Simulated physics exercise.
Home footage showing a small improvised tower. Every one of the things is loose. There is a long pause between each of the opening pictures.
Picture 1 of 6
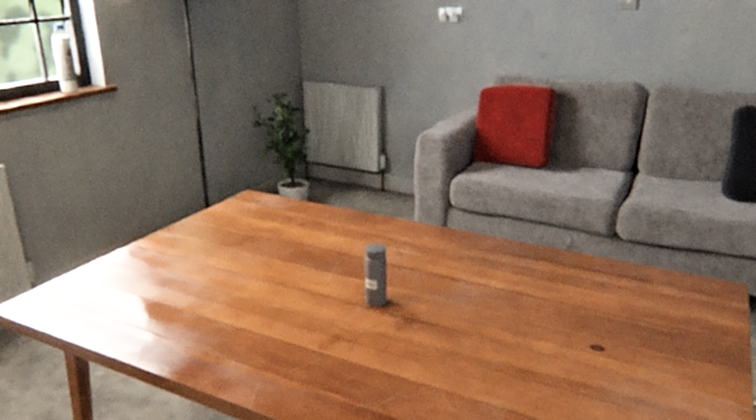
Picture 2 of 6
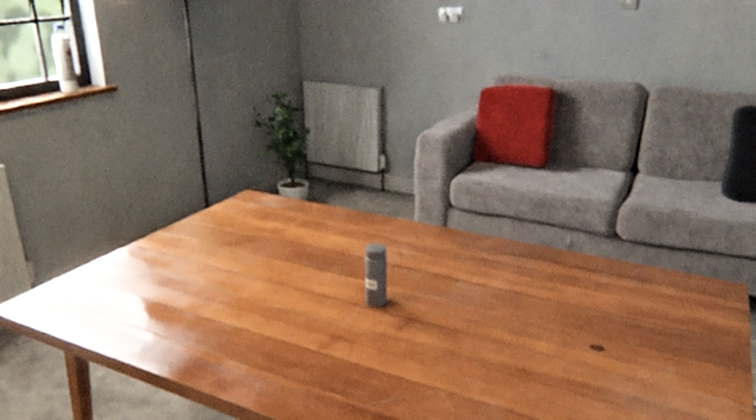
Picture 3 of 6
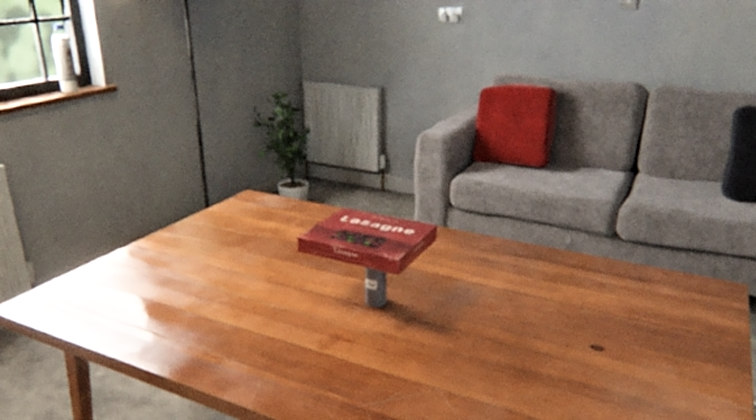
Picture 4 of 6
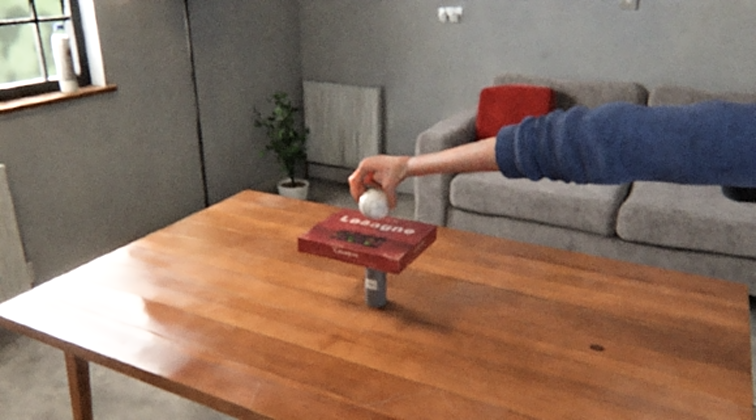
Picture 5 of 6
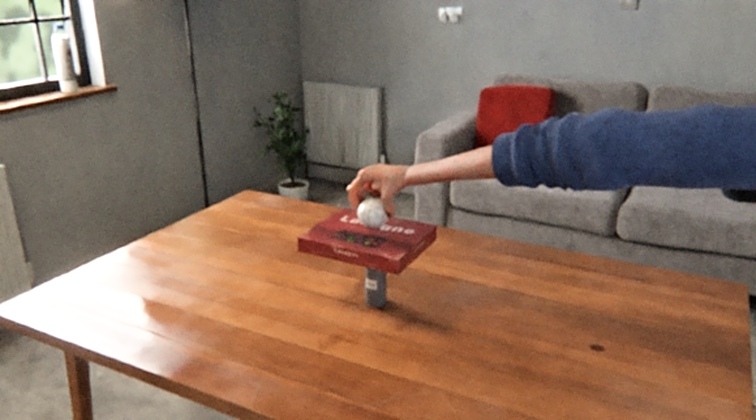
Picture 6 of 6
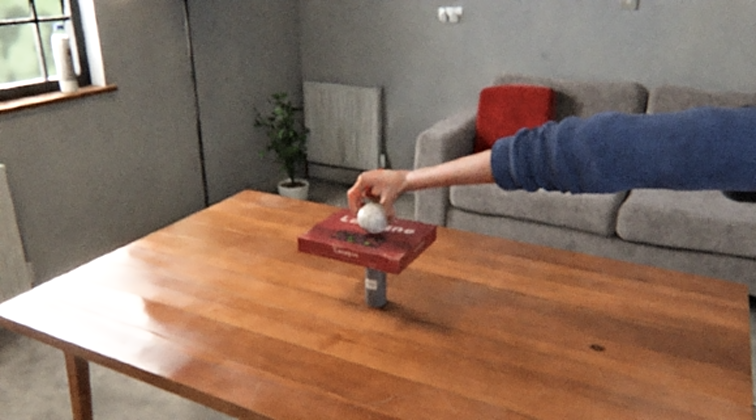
On a wooden table, a hand lowers a white onion onto a red lasagne box.
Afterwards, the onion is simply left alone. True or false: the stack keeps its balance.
True.
Then, 0.50 s past the last view, nothing moves.
Then, 1.10 s past the last view, white onion resting near (373, 218).
Then, 2.30 s past the last view, white onion resting near (372, 218).
Finally, all 3 still in place. Final places as the last picture's camera would see them, white onion near (372, 218). The stack stays up.
